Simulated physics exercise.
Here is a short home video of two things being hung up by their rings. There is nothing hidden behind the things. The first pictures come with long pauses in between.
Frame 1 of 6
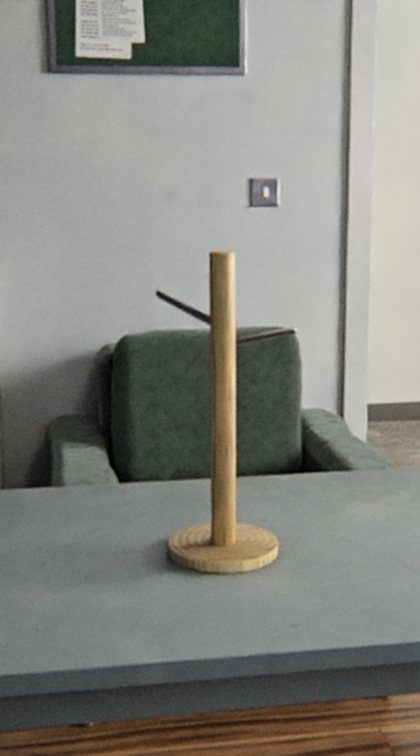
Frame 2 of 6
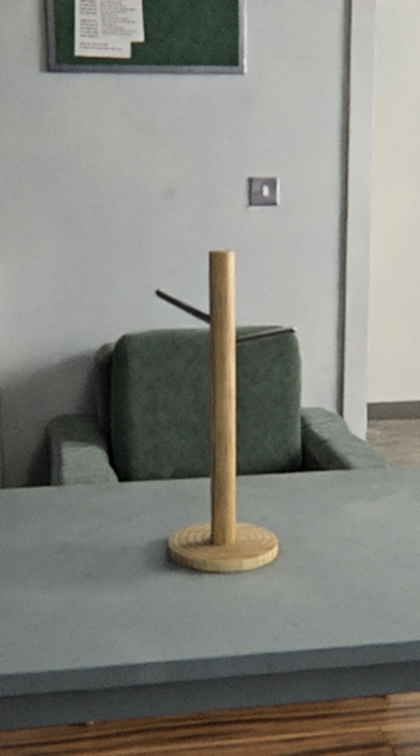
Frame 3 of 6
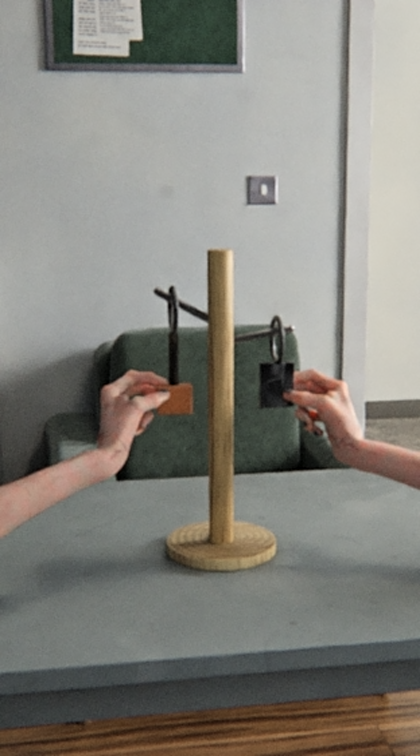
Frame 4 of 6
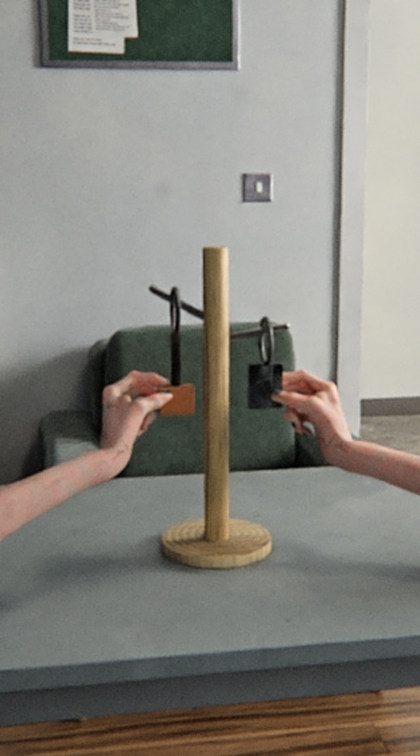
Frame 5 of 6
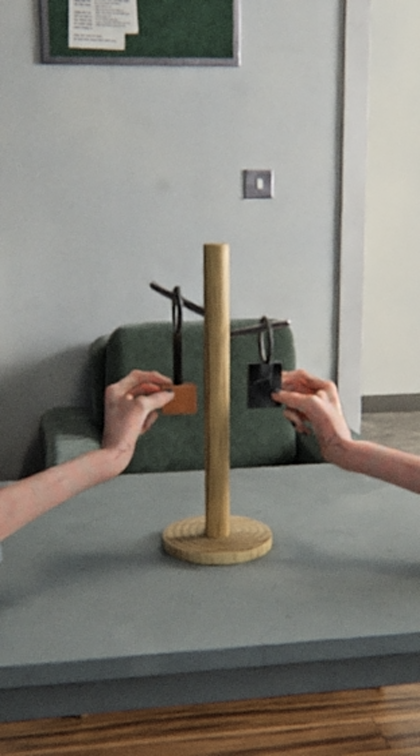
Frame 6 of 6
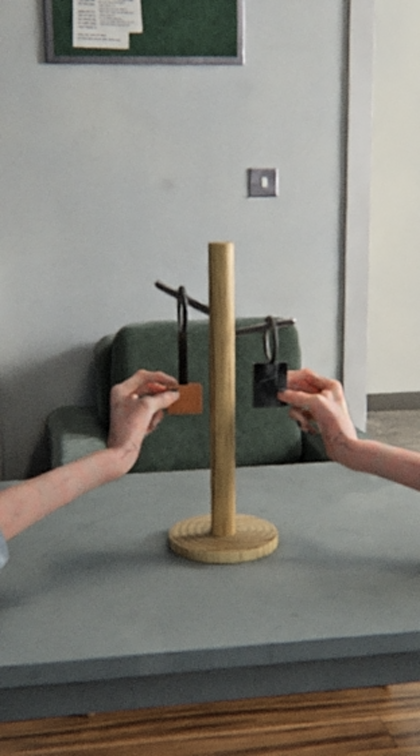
In a room with pale walls, seen from across a grey table, a green armchair stands behind the table below a green noticeboard. A wooden peg stand with a round base and dark arms stands on the table, empty at first. Two hands then appear, holding an orange item at left and a black one at right by the arms, and shift them slightly as the view drifts a little.
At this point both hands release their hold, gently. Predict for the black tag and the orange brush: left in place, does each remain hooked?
Prediction: The black tag - yes; the orange brush - yes.
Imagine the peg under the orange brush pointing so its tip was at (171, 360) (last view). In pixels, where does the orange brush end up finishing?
Roughly (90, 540).
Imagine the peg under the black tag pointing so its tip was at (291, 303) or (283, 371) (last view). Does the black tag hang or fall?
Try by try, it remains hooked; drops to the table.
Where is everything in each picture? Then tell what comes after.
In the first picture, peg stand (228, 406).
In the second picture, peg stand (227, 405).
In the third picture, still on the way; black tag (277, 361); peg stand (225, 404).
In the fourth picture, still on the way; orange brush (176, 350); peg stand (221, 402).
In the fifth picture, still on the way; black tag (265, 362); peg stand (221, 398).
In the sixth picture, in place, still held; black tag (270, 361); orange brush (183, 349); peg stand (227, 397).
Then, 0.12 s on from there, black tag at rest near (270, 362); orange brush turned 5° from its first pose near (187, 355).
Then, 0.26 s on from there, black tag at rest near (269, 362); orange brush turned 8° from its first pose near (196, 361).
In the end, the black tag remains hooked, near (267, 362); the orange brush remains hooked, near (197, 363).
